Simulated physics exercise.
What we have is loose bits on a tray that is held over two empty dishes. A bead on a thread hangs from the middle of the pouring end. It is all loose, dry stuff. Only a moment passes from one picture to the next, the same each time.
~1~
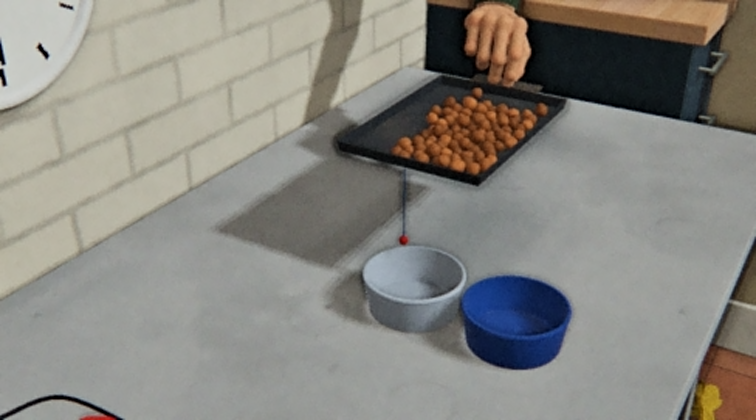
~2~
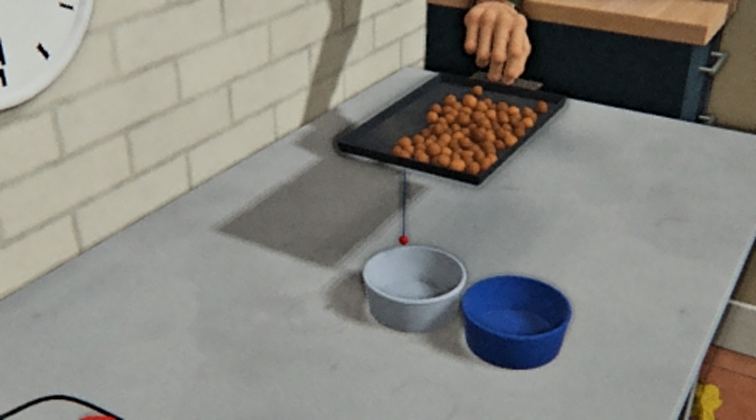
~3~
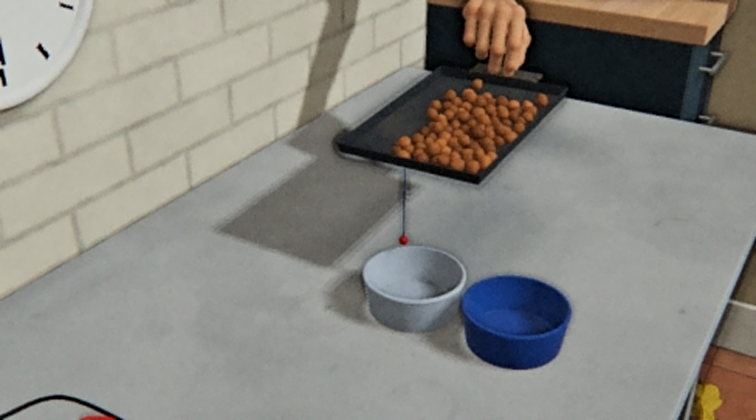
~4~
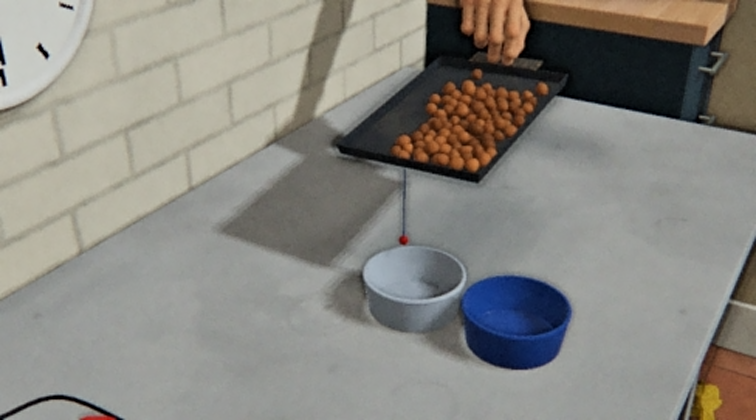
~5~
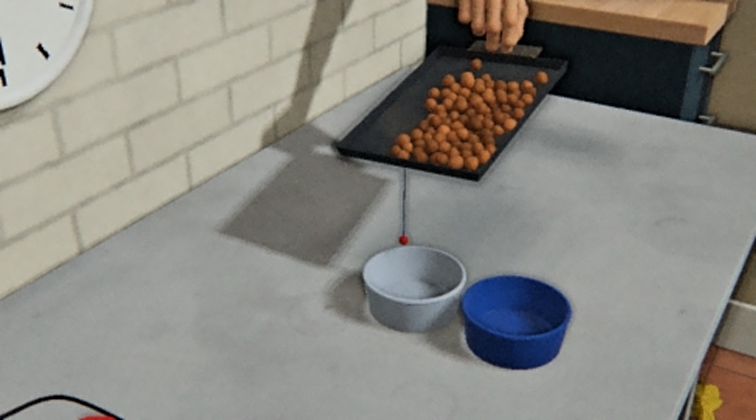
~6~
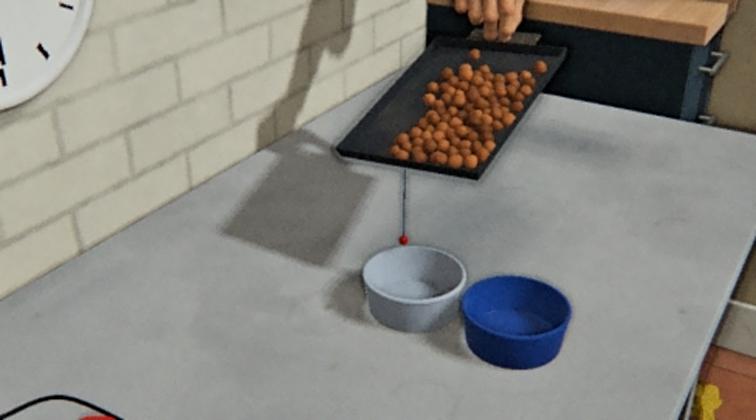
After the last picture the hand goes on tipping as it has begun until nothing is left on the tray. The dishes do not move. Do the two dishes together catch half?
The two hold only the smaller part of the load.
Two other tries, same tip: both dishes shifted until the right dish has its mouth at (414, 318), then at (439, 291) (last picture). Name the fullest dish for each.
In turn: The left dish; left.
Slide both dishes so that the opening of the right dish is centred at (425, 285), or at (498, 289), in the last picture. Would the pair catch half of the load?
One: More than half. Two: The smaller part.
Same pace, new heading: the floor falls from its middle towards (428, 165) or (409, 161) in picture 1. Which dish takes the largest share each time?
In turn: The dish on the left; the left one.
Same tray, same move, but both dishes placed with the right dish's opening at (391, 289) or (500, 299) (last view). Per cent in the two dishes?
Near 70 % and 20 %.
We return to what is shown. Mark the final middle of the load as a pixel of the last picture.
Near (334, 300).
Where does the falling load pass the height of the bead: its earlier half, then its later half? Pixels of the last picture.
Around (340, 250) and then (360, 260).
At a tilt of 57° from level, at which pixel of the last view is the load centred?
Around (405, 119).
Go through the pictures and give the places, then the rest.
In the first frame, corners of the pouring end (340, 140) and (479, 175), level; middle of the load (472, 131), hazelnuts; left dish (389, 311); right dish (493, 347); bead on its thread (404, 240).
In the second frame, corners of the pouring end (340, 141) and (479, 175), level; middle of the load (472, 130).
In the third frame, corners of the pouring end (340, 142) and (478, 174), tipped barely, lowest at the left corner; middle of the load (472, 126).
In the fourth frame, corners of the pouring end (339, 143) and (478, 172), tipped a little, lowest at the left corner; middle of the load (472, 121).
In the fifth frame, corners of the pouring end (339, 145) and (477, 171), tipped a little, lowest at the left corner; middle of the load (471, 115).
In the sixth frame, corners of the pouring end (339, 147) and (476, 170), tipped clearly, lowest at the left corner; middle of the load (469, 110); left dish (389, 311); right dish (493, 347).
Just after the last frame, tray tipped steeply; almost all on the tray; about a tenth in the air.
A moment on, tray tipped right over; almost all on the tray; just a few in the left dish; about a tenth outside both; just a few in the air.
Further on, tray tipped past a quarter turn; just a few in the right dish; about a tenth in the left dish; the larger part outside both.
When it is over, tray tipped past a quarter turn; just a few in the right dish; about a tenth in the left dish; the larger part outside both.
